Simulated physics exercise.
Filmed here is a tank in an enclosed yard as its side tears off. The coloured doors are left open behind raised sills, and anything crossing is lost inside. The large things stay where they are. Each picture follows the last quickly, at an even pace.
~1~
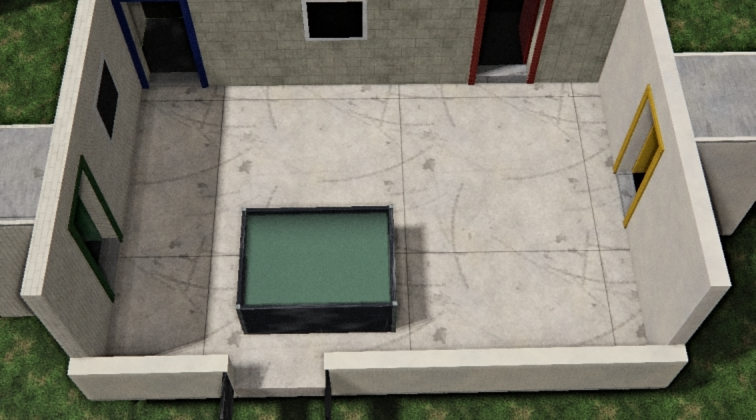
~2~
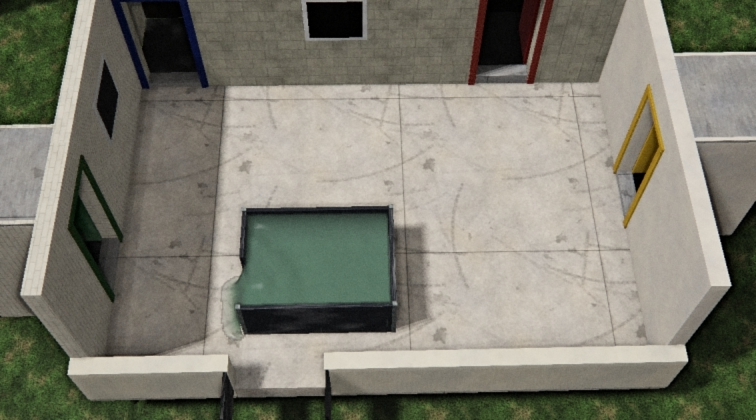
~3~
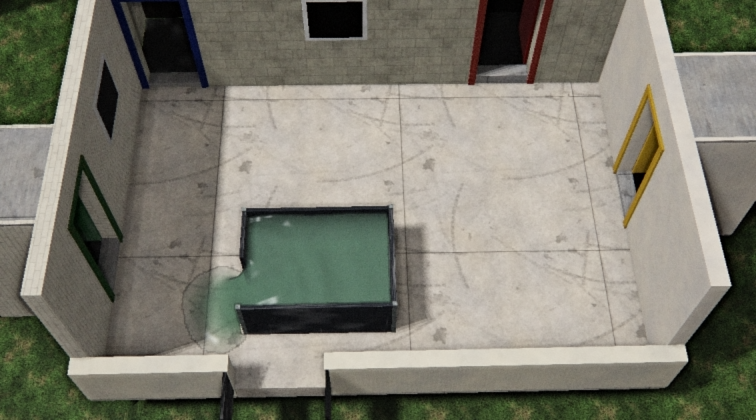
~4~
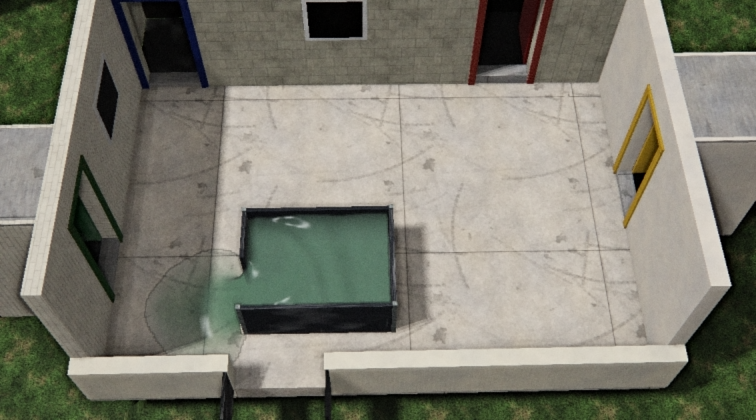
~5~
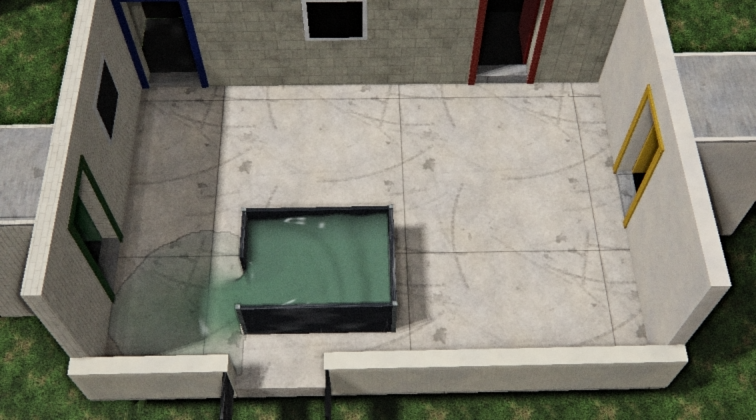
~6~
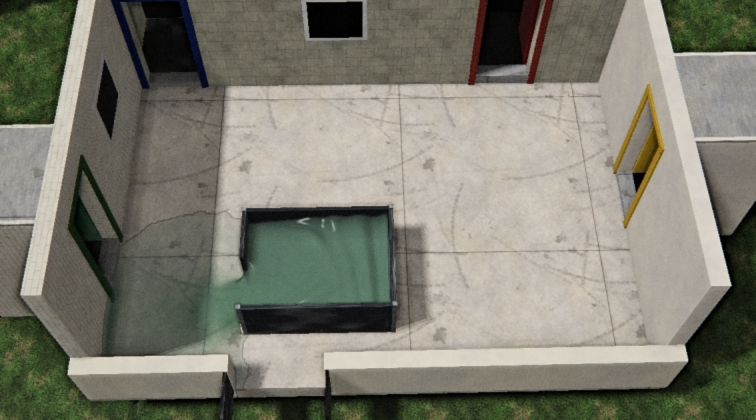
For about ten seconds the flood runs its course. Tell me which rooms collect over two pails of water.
As I see it, the blue door exceeds the allowance there; the red door keeps inside the allowance there; the green door exceeds the allowance there; the yellow door keeps inside the allowance there.
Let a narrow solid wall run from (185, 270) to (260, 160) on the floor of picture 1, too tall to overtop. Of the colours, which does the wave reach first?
The green one is first.
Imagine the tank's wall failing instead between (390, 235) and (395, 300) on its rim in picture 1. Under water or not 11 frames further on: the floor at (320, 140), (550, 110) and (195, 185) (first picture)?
Untouched, untouched, untouched.
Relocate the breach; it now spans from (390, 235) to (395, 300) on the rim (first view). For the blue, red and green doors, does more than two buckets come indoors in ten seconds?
Blue door falls short, red door falls short, green door falls short.
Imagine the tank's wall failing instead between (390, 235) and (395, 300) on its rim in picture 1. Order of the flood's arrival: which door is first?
It's the yellow-painted one.
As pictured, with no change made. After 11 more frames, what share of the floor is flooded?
My estimate is near 20 per cent.
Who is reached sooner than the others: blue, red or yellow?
I choose the one in blue.
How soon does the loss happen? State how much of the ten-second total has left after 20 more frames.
That comes to 50 per cent, as I work it out.
A moment on, water covers 15 % of the floor; the blue door not reached, the red door not reached, the green door over two buckets in, the yellow door not reached.
Next, water covers 20 % of the floor; the blue door wet at the sill, nothing in, the red door not reached, the green door far over two buckets in, the yellow door not reached.
Then, water covers 35 % of the floor; the blue door over two buckets in, the red door not reached, the green door far over two buckets in, the yellow door not reached.
Later, water covers 70 % of the floor; the blue door far over two buckets in, the red door wet at the sill, nothing in, the green door far over two buckets in, the yellow door not reached.
In the end, water covers 90 % of the floor; the blue door far over two buckets in, the red door wet at the sill, nothing in, the green door far over two buckets in, the yellow door wet at the sill, nothing in.
